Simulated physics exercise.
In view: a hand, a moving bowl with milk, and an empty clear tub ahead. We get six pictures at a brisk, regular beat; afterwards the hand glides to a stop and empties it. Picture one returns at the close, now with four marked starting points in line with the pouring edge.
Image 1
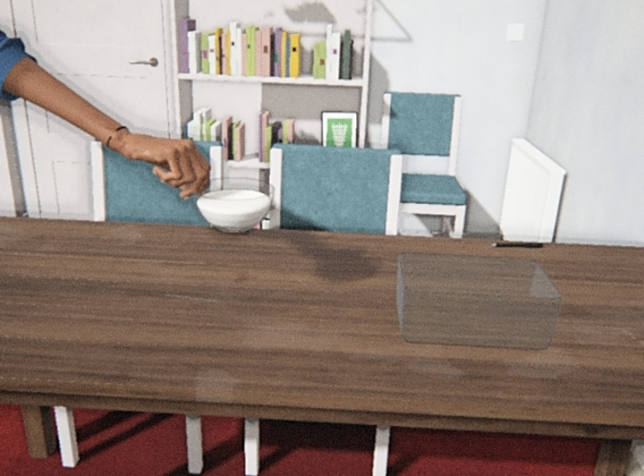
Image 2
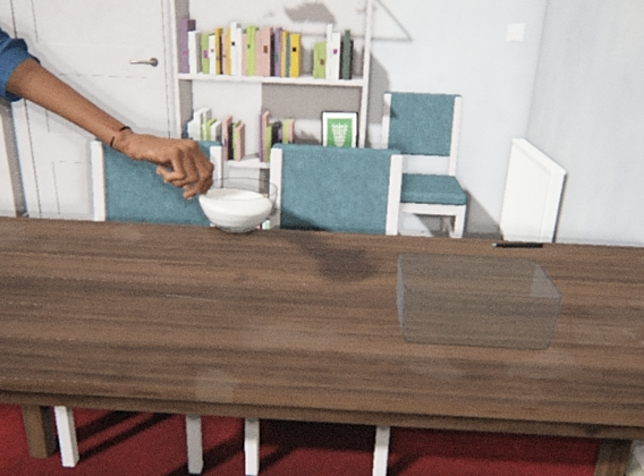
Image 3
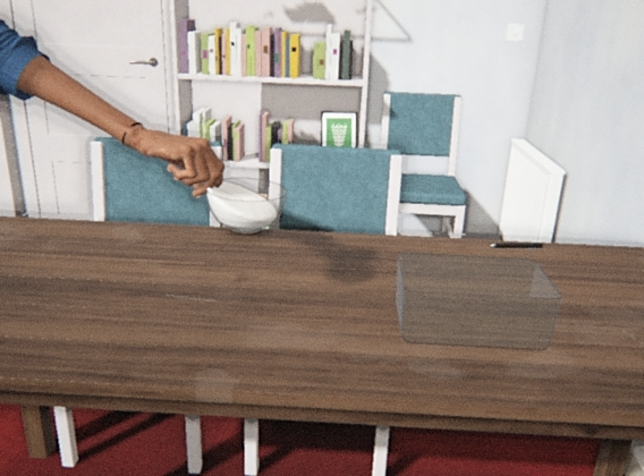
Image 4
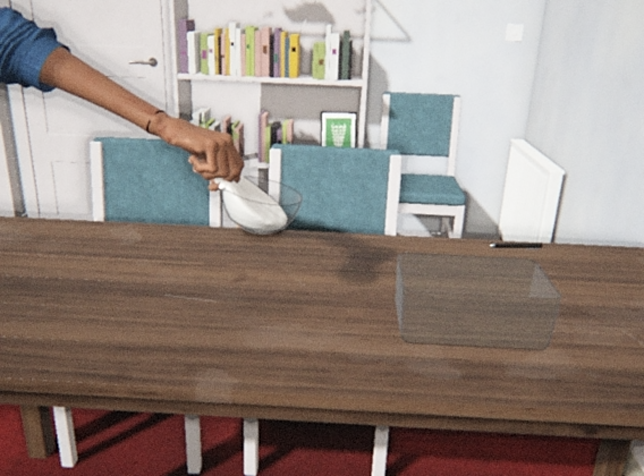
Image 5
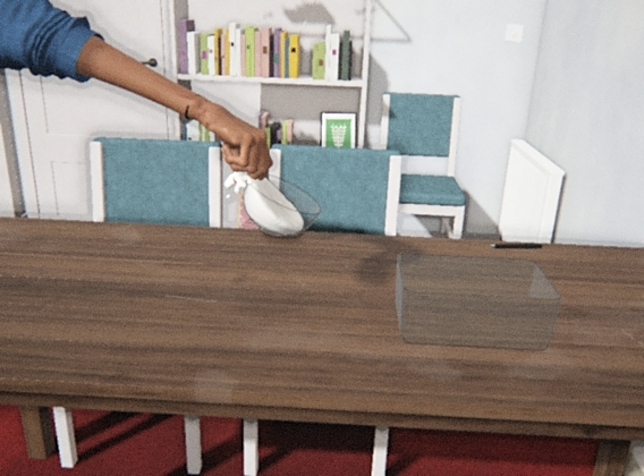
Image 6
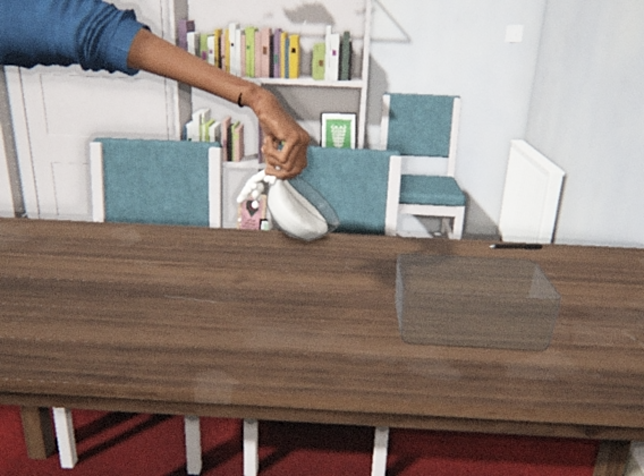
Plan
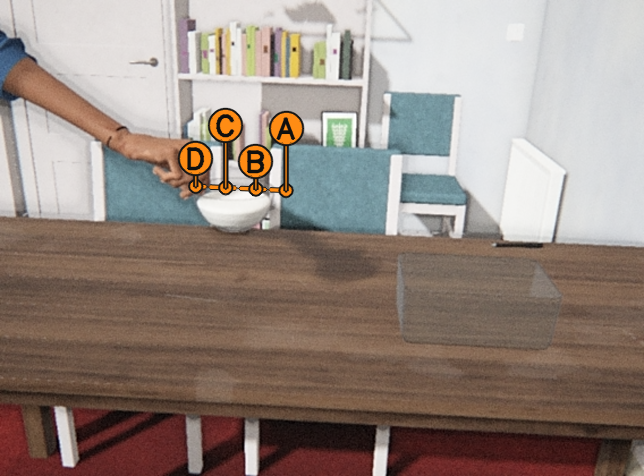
A hand moved a clear bowl of milk to the right above a wooden table toward an empty clear tub, tilting it more and more as milk slopped over the rim beneath the fingers.
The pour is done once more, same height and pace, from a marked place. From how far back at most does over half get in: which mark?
Use spot B.
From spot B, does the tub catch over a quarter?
Yes, clearly.
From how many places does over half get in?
Two of the four.
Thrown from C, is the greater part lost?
Yes.
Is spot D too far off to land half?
Yes, that goes wrong.
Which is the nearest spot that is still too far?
Spot C.
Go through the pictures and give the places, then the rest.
In the first frame, upright, lip at (273, 189); tub from (401, 340) to (549, 348); nothing has left yet.
In the second frame, upright, lip at (276, 190); nothing has left yet.
In the third frame, tipped about 3°, lip at (285, 192); nothing has left yet.
In the fourth frame, tipped about 11°, lip at (301, 198); milk is over the rim, down to (217, 184).
In the fifth frame, tipped about 24°, lip at (320, 209); milk is over the rim, down to (229, 196).
In the sixth frame, tipped about 40°, lip at (339, 221); milk is over the rim, down to (240, 220).
On the marked copy, A at (286, 190); B at (255, 189); C at (225, 187); D at (195, 186).
With A, about 64 % lands in the tub, 9 % falls short and 27 % goes beside or beyond.
With B, about 67 % lands in the tub, 20 % falls short and 13 % goes beside or beyond.
With C, about 18 % lands in the tub, 74 % falls short and 8 % goes beside or beyond.
With D, about 0 % lands in the tub, 93 % falls short and 7 % goes beside or beyond.
